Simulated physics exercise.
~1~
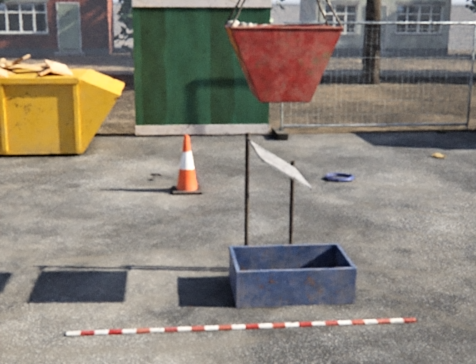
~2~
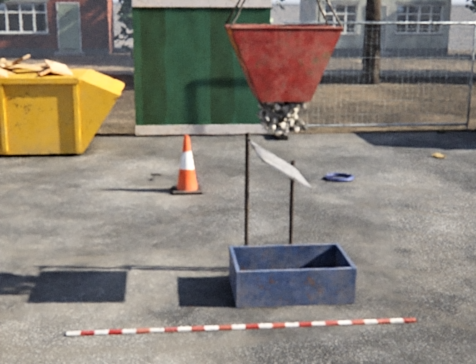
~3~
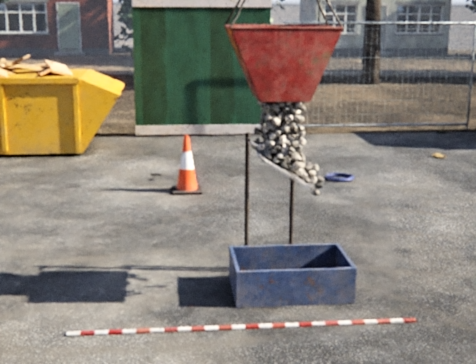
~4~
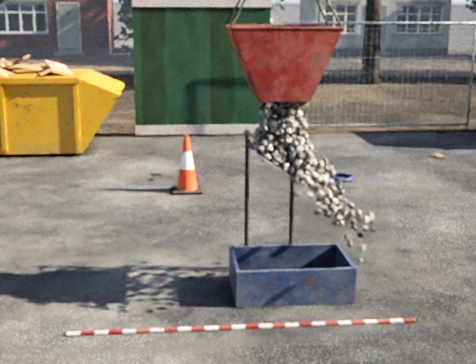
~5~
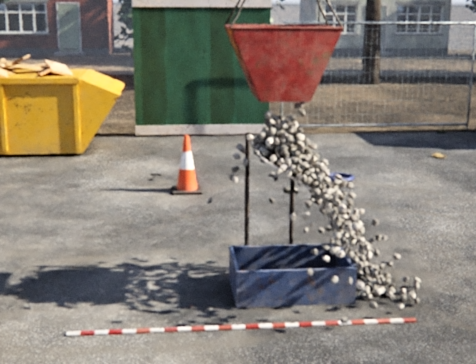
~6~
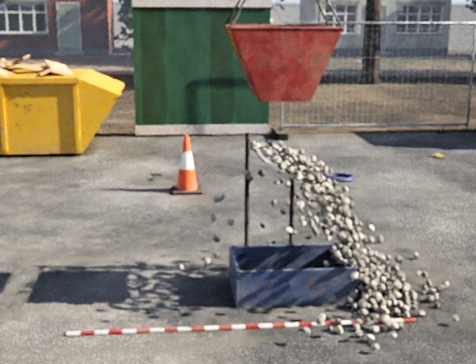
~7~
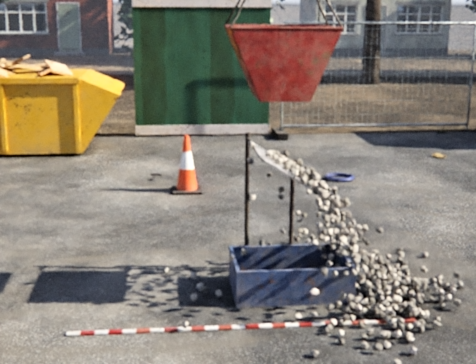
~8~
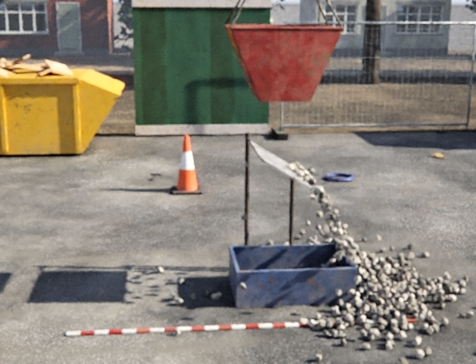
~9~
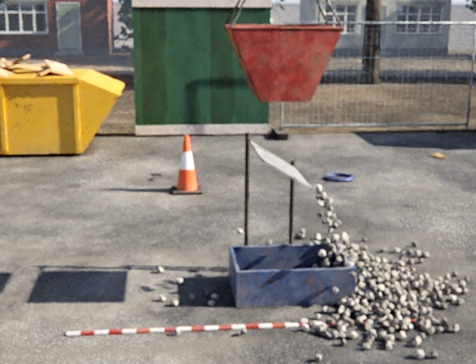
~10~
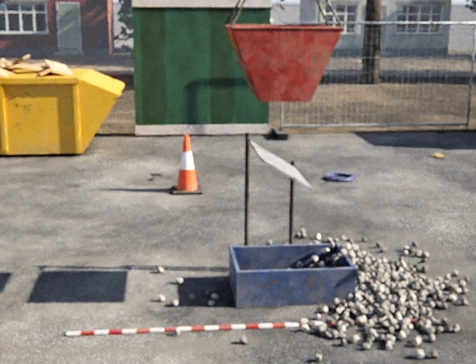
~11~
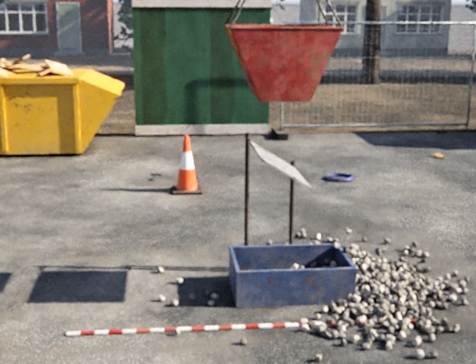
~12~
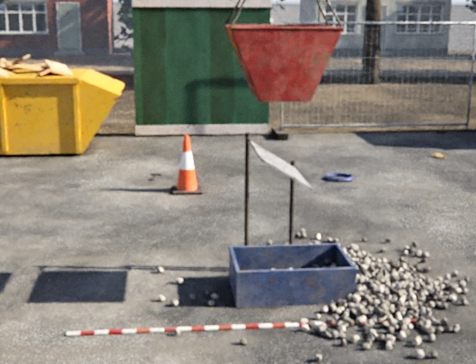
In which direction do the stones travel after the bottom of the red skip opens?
The stones move down, falling from the skip onto the sloping plate and then on toward the bin and the ground.
Grey stones begin to drop from the open bottom of a red skip that hangs still above a paved yard. They strike a sloping steel plate on two thin posts and pour off its lower edge toward the right. Most of the stream passes over the blue bin and lands beside it, while some stones fall inside and a few scatter to the left. The skip empties, and the last stones slide off the plate. At the end, a wide heap lies at rest to the right of the bin, near the striped staff.
